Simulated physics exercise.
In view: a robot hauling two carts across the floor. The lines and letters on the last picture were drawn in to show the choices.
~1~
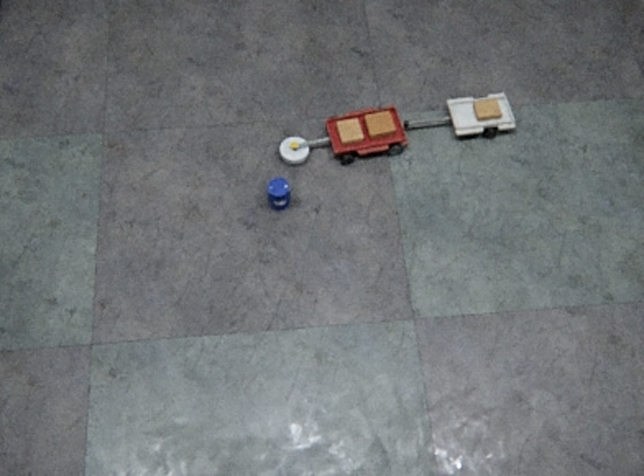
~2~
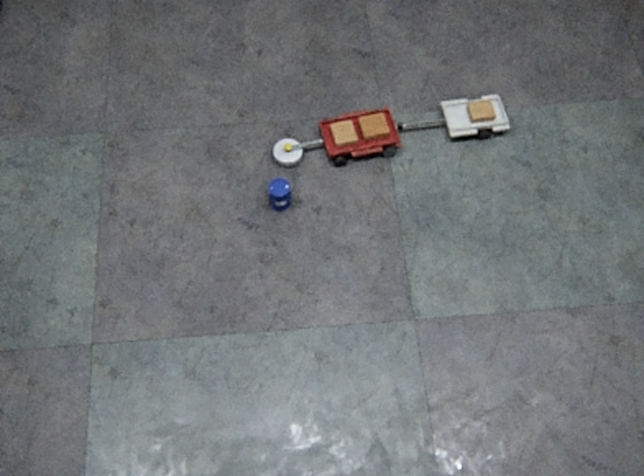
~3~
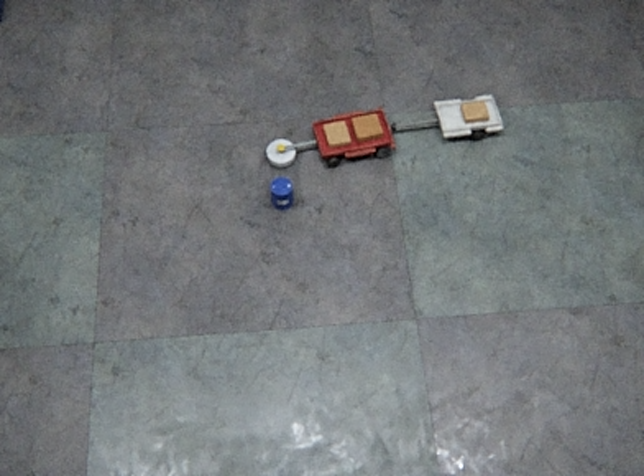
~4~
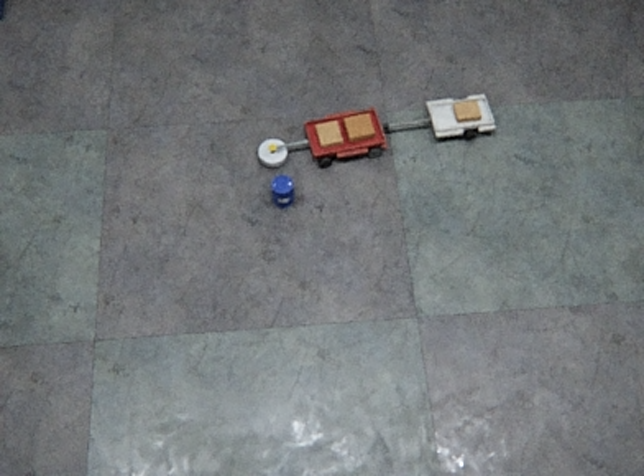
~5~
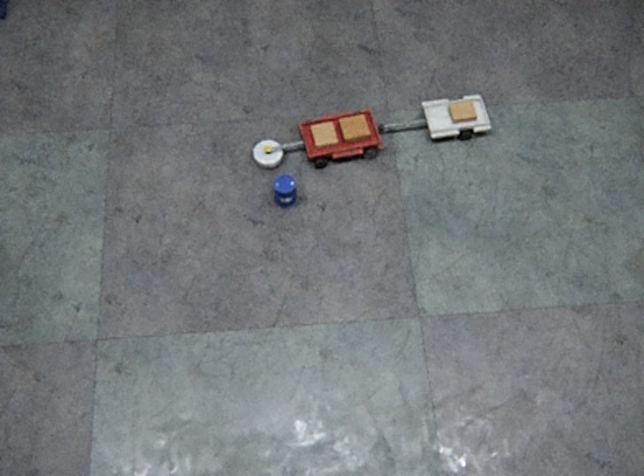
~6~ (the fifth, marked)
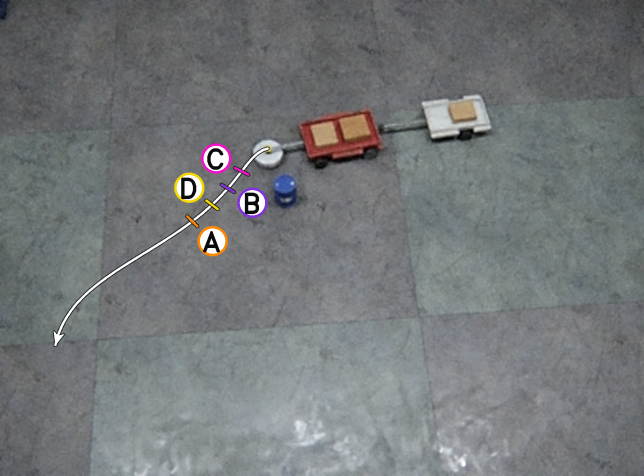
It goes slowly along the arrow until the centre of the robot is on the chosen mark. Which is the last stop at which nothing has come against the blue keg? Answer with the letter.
No farther than B.
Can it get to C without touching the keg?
For that mark, yes.
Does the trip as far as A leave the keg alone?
No.
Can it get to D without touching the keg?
For that mark, no.
On the copy, A at (192, 221); B at (228, 188); C at (242, 171); D at (212, 205); the route from (268, 148) via (166, 240) to (55, 345).
On B. First, robot (252, 164), last cart (437, 118).
Then, robot (239, 180), last cart (420, 121).
Finally, robot (229, 193), last cart (404, 124); nothing has been touched.
By contrast, A is too far, the keg has been hit; C is safe but short; D is too far, the keg has been hit.
